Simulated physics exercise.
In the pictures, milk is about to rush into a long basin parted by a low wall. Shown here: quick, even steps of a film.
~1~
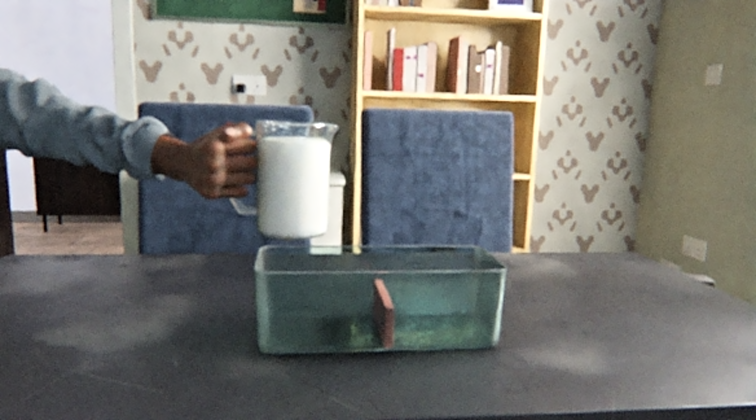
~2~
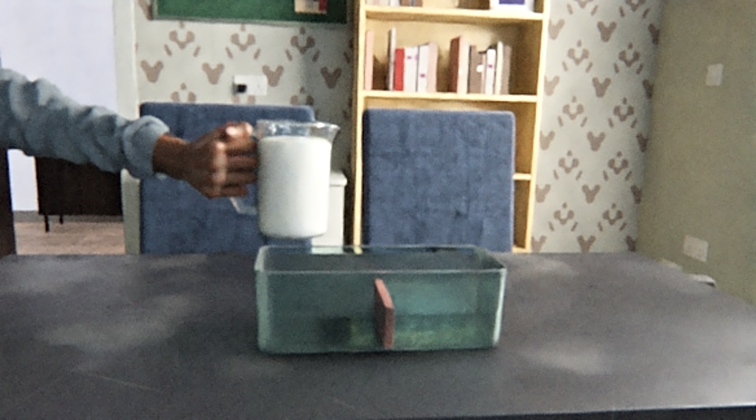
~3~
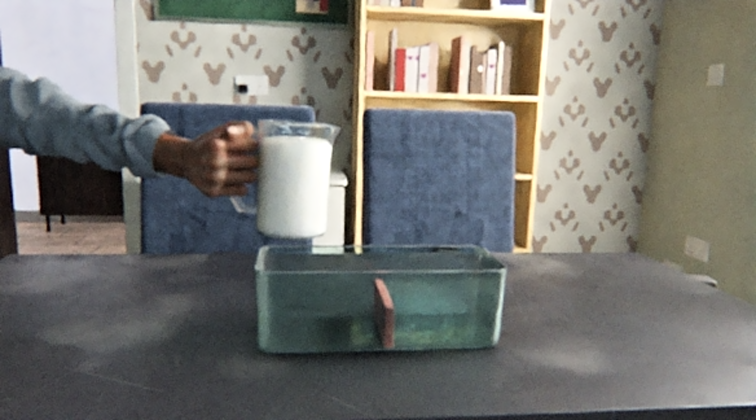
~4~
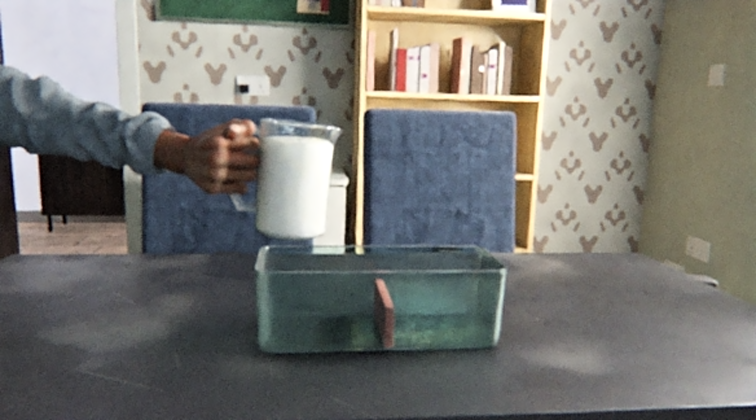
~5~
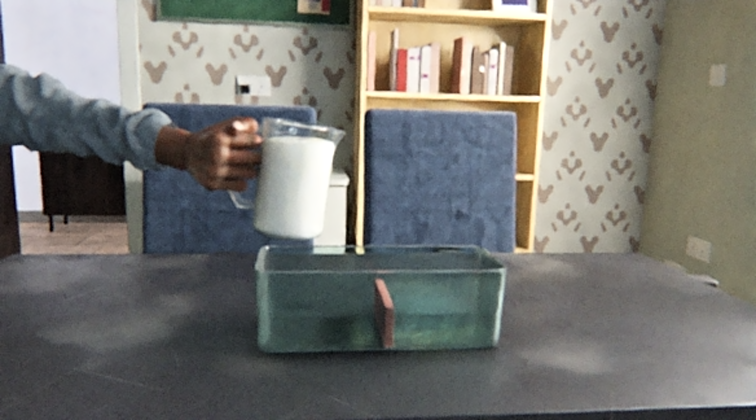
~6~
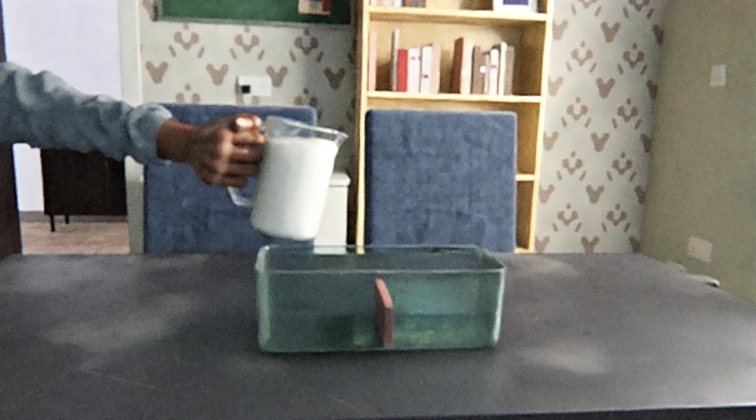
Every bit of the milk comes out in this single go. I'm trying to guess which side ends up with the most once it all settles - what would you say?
Most of it settles to the right.
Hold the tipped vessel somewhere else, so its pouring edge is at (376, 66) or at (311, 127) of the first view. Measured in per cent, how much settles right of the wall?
First try: About 95 %; second try: About 10 %.
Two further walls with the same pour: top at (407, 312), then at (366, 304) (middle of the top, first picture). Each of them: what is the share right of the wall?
The first one comes to 35 percent, while the second comes to 95 percent.
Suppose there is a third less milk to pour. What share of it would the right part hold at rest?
65 in a hundred.
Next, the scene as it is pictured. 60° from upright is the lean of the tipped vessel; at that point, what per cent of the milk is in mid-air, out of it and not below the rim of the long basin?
Estimate: 10 per cent, roughly.
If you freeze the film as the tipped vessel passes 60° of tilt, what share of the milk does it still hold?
Near 90 in a hundred still remains.
A moment on, the tilt is 60° and 90 per cent is still to pour, 0 is left of the wall and 2 right of it.
Next, the tilt is 96° and 46 per cent is still to pour, 1 is left of the wall and 38 right of it.
Then the tilt is 106° and 5 per cent is still to pour, 17 is left of the wall and 75 right of it.
Later the tilt is 106° and 0 per cent is still to pour, 23 is left of the wall and 76 right of it.
Finally, 23 per cent lies left of the wall, 76 right of it and 1 outside.
